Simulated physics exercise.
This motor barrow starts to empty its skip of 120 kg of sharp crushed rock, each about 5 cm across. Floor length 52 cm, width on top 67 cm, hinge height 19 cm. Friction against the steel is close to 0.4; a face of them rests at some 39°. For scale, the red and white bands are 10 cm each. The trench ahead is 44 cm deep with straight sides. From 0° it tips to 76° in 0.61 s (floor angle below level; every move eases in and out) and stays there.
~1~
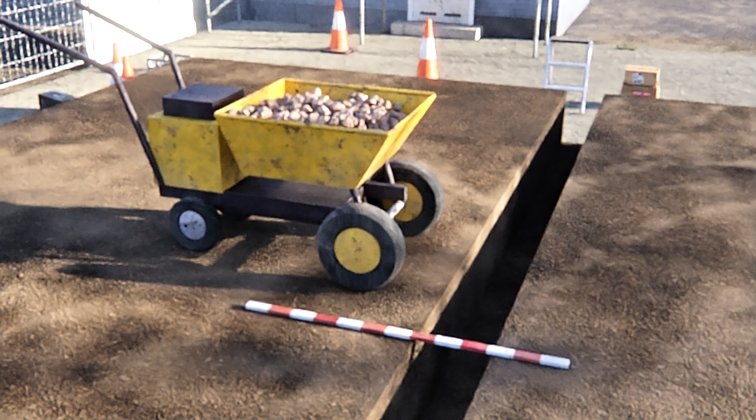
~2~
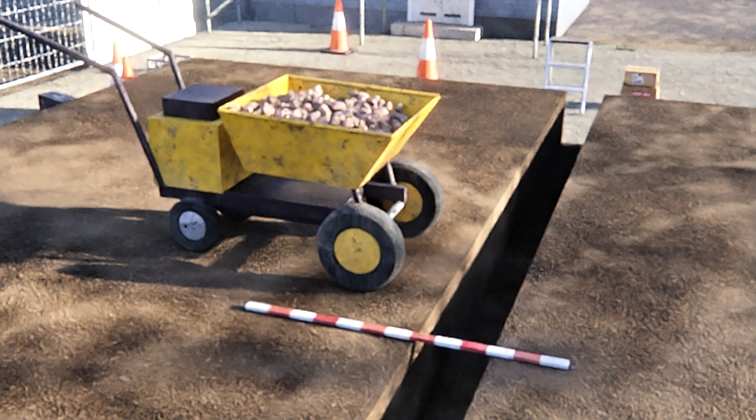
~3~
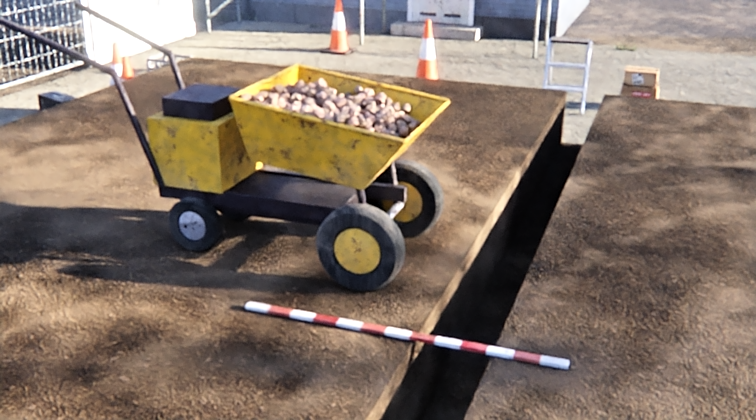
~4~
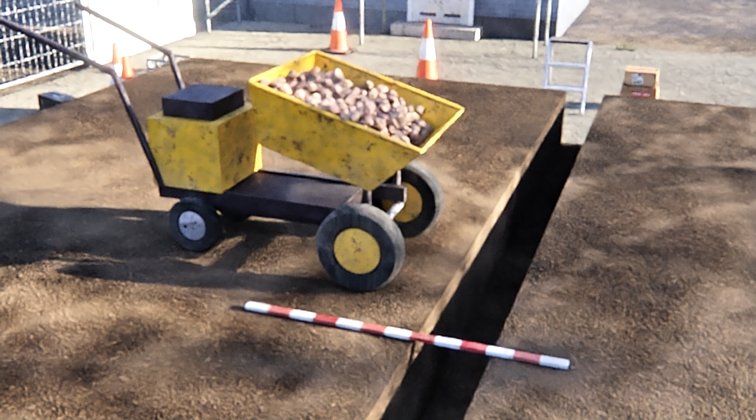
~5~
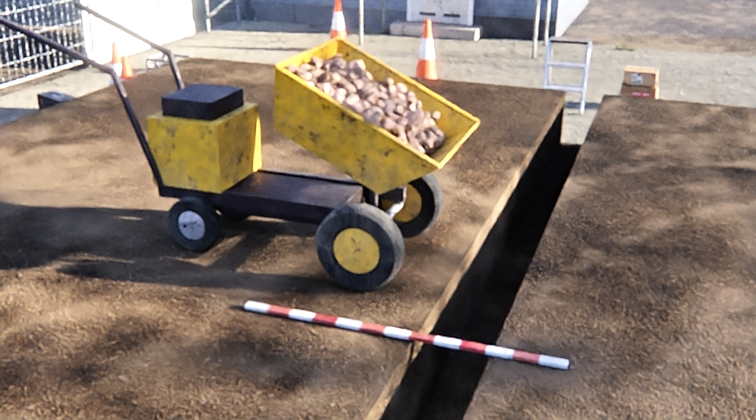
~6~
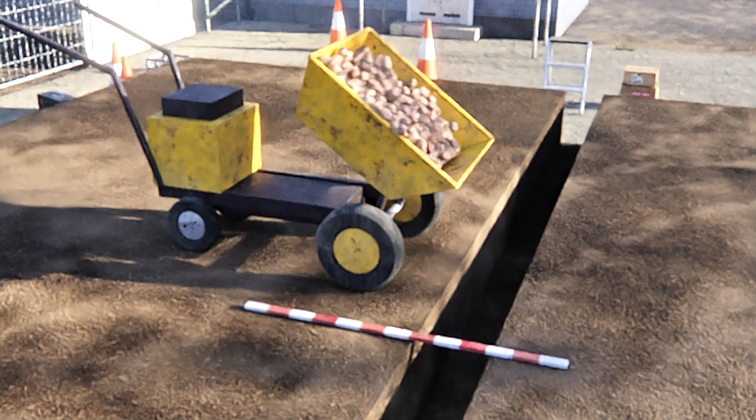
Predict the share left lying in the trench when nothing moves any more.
About 29 per cent.
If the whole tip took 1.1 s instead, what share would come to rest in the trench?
Then about 50 per cent.
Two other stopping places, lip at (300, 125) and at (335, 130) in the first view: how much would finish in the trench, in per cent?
First some 70, then 80 per cent.
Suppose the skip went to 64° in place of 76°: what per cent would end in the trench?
In that case some 15 per cent.
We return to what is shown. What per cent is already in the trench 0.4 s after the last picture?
Some 5 per cent.
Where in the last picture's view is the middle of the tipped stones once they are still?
Around (565, 285).
Then, 0.2 s after the last picture the floor is at 65°, 100 % in the skip; the foremost stones are at (489, 194).
Then, 0.4 s after the last picture the floor is at 76°, 61 % in the skip, 3 % in the trench, 35 % past the trench; the foremost stones are at (597, 292).
Then, 0.8 s after the last picture the floor is at 76°, 17 % in the skip, 12 % in the trench, 71 % past the trench; the foremost stones are past the picture's edge.
Then, 2.7 s after the last picture the floor is at 76°, 3 % in the skip, 29 % in the trench, 68 % past the trench; the foremost stones are past the picture's edge.
